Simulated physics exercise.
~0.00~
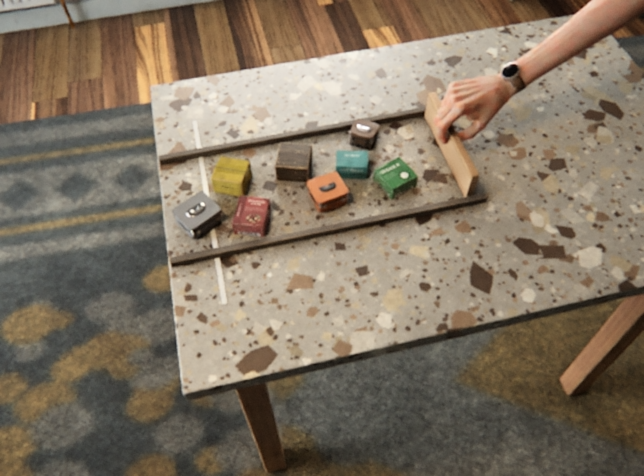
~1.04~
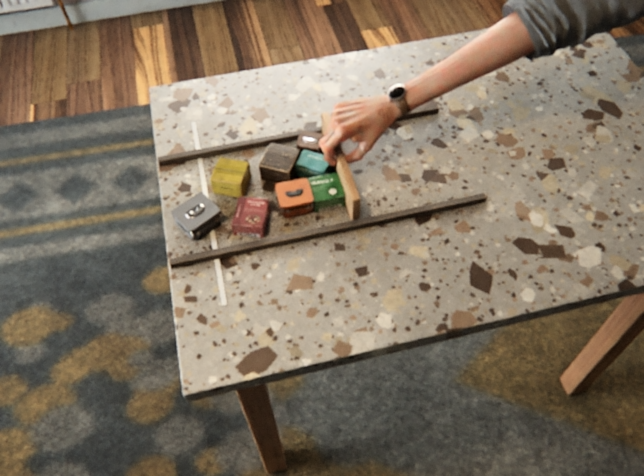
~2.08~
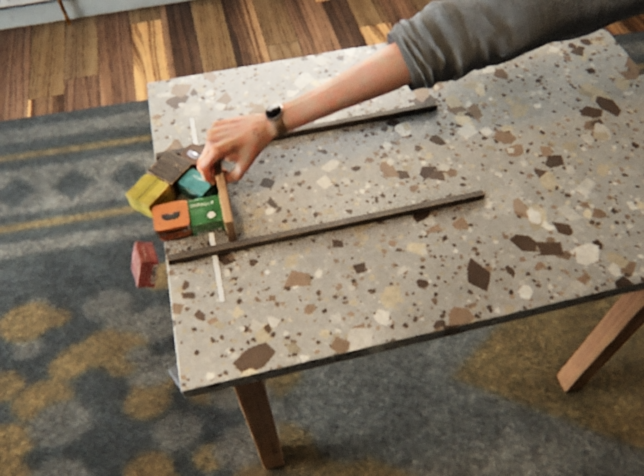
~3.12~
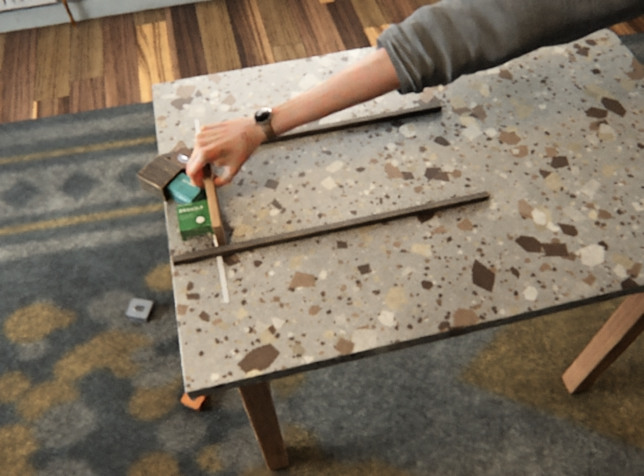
At the start, eight small boxes in various colours lie scattered between two dark rails on a speckled table, with a hand holding an upright wooden board behind them at the right. The hand slides the board left, bunching the green, orange, teal and brown boxes together. The push continues to the table's left end, where the red box tips over the edge and the others crowd up to it. The board stops by the strip of tape. Finally, the red, orange, yellow and grey boxes have gone over, while the green, teal and brown ones remain at the edge.
